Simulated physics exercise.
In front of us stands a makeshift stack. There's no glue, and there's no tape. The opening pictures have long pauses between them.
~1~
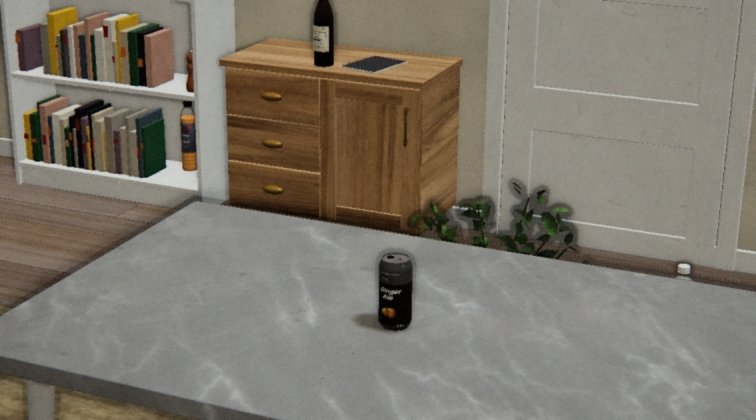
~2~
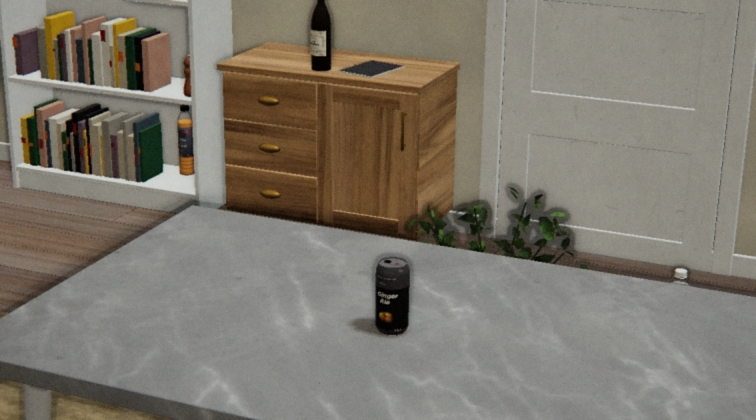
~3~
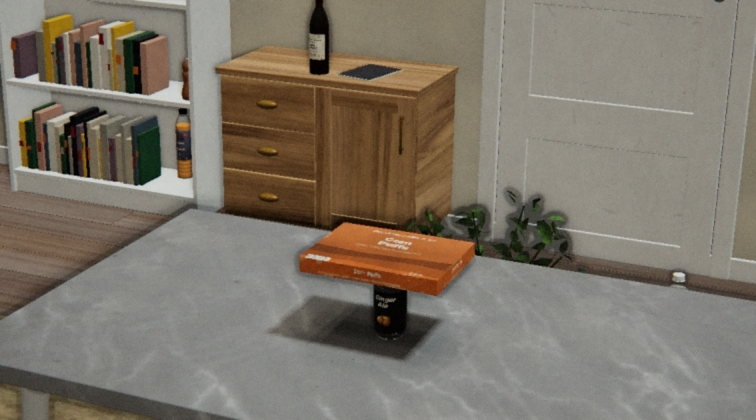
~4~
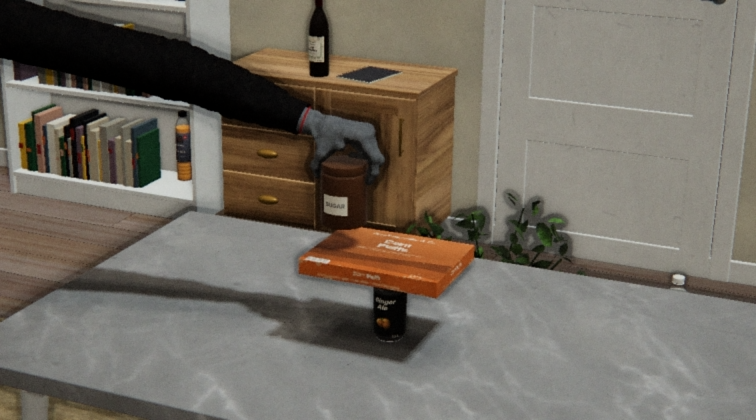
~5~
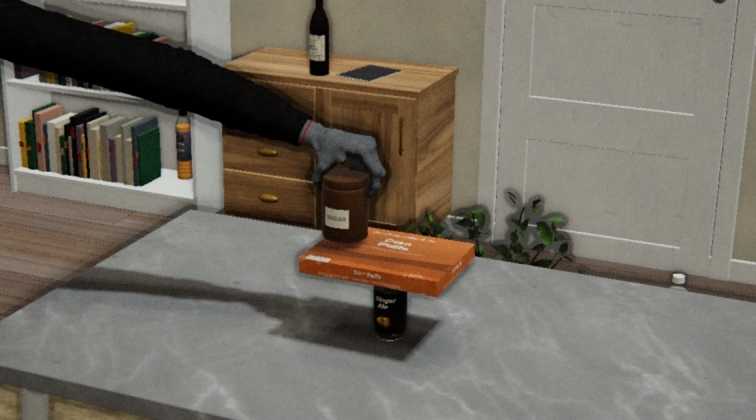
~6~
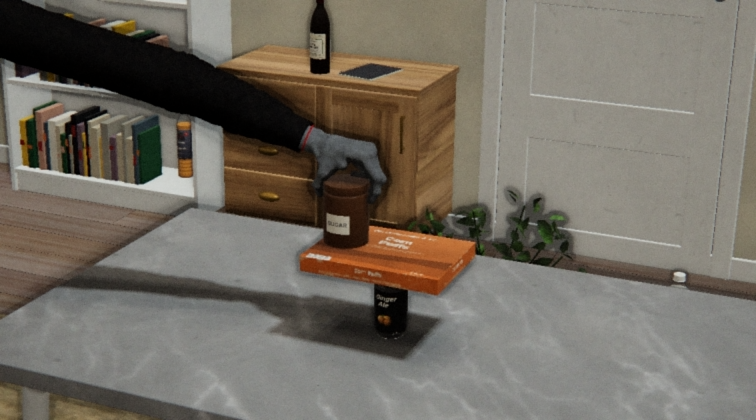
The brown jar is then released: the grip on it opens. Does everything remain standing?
No.
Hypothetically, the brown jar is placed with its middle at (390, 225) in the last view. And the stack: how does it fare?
Result: The stack stays stable.
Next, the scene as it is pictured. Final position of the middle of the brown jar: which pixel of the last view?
End position in the final view: Approximately (281, 304).
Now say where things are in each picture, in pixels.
In the first frame, the last thing is not in view yet; black can (395, 292).
In the second frame, the last thing is not in view yet; black can (392, 297).
In the third frame, the last thing is not in view yet; black can (390, 300).
The fourth frame shows on its way; brown jar (344, 193); black can (390, 302).
The fifth frame shows on its way; brown jar (345, 205); black can (390, 301).
The sixth frame shows set down, still held; brown jar (346, 211); black can (391, 300).
Then, 0.30 s later than the last frame, brown jar now fallen; orange packet tilted by 42°.
Then, 0.50 s later than the last frame, orange packet on its side.
Then, 1.00 s later than the last frame, orange packet now fallen.
When it is over, fallen, orange packet and brown jar; black can as before. End places, in pixels of the last picture, brown jar near (282, 305). The stack gives way.
